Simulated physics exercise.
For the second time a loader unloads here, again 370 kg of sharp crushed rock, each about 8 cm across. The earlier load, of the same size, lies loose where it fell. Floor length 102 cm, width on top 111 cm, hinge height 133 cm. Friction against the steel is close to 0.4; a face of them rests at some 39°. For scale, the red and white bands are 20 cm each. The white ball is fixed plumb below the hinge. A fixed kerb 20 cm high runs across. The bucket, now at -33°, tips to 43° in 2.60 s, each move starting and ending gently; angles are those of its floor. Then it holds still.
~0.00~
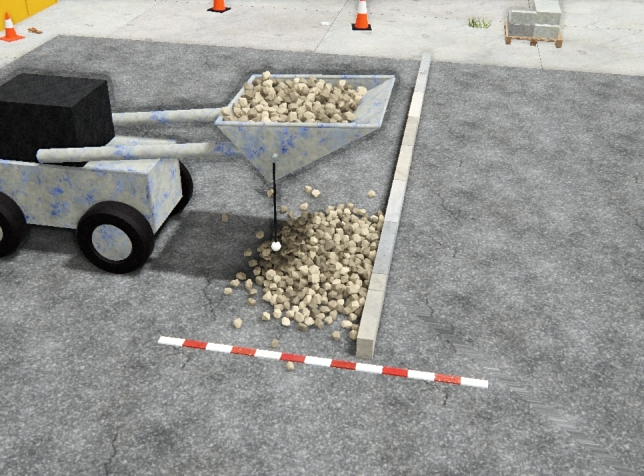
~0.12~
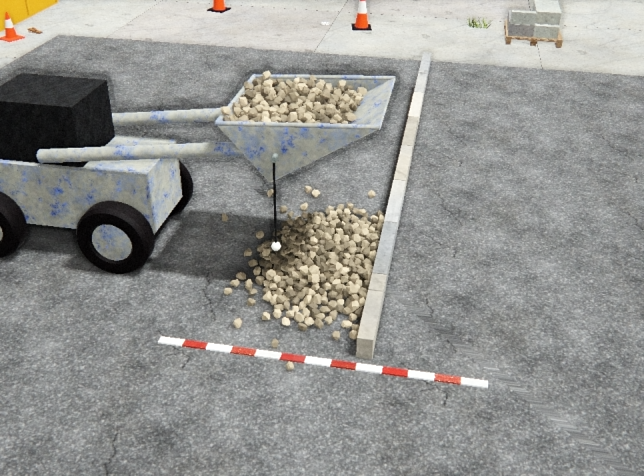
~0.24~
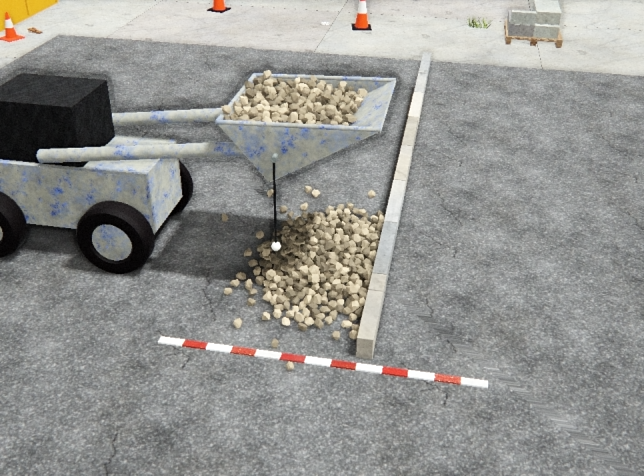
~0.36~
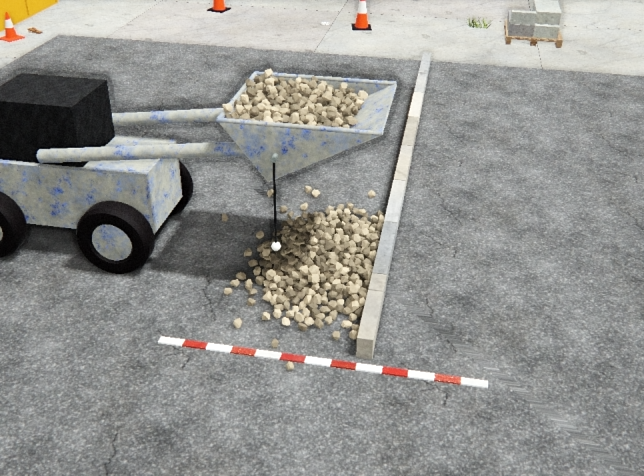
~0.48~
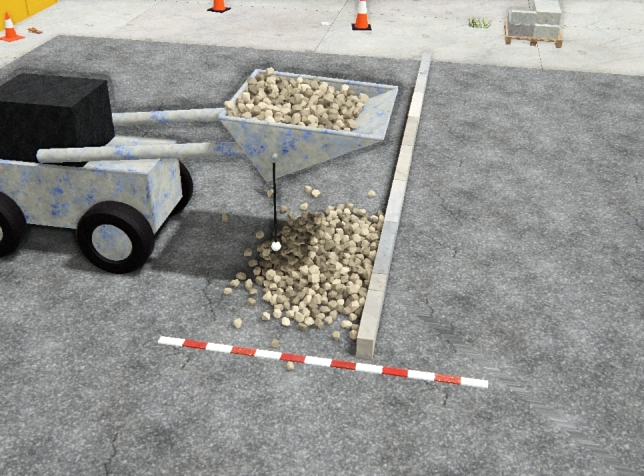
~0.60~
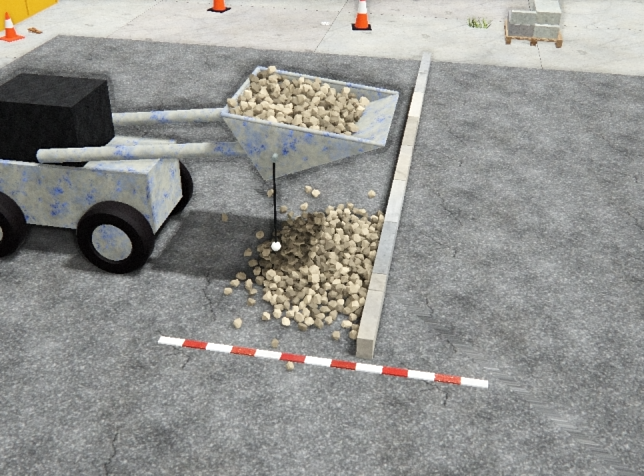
At the start, a small loader on the left holds a raised bucket full of pale stones above a loose pile of similar stones beside a long kerb. The bucket then tilts slightly, its right end dipping a little, while the stones inside shift only slightly and the loader and pile stay still.
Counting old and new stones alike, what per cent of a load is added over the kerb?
Some 55 per cent is added.
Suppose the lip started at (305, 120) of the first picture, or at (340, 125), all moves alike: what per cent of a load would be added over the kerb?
About 0 and 10 per cent.
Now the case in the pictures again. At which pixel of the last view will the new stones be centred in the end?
Near (397, 259).
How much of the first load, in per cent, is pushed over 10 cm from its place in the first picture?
About 0 per cent.
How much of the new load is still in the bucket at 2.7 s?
About 15 per cent.
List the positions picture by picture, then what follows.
In the first frame, the bucket is at -33°, its lip at (379, 127); the top of the load is at (286, 87). The earlier load is highest near (315, 242), 25 cm above ground level, 100 % on this side of the kerb.
In the second frame, lip at (380, 127), floor tilted -33°, highest stones at (286, 87); the stones move at 0.0 m/s on average.
In the third frame, the bucket is at -31°, its lip at (381, 130); the top of the load is at (287, 87); the stones move at 0.1 m/s on average.
In the fourth frame, lip at (382, 134), floor tilted -29°, highest stones at (278, 85); the stones move at 0.1 m/s on average.
In the fifth frame, the bucket is at -26°, its lip at (383, 139); the top of the load is at (274, 83); the stones move at 0.1 m/s on average.
In the sixth frame, the bucket is at -23°, its lip at (384, 145); the top of the load is at (269, 81); the stones move at 0.1 m/s on average.
After 2.0 s the floor is at 31°; in per cent of one load, 99 in the bucket, 101 on this side of the kerb; the foremost stones are at (374, 255).
After 2.7 s the floor is at 43°; in per cent of one load, 14 in the bucket, 157 on this side of the kerb, 29 over the kerb; the foremost stones are at (460, 265).
After 3.0 s the floor is at 43°; in per cent of one load, 0 in the bucket, 150 on this side of the kerb, 50 over the kerb; the foremost stones are at (496, 277).
After 5.7 s the floor is at 43°; in per cent of one load, 0 in the bucket, 145 on this side of the kerb, 55 over the kerb; the foremost stones are at (506, 277). Net gain over the kerb, 55.
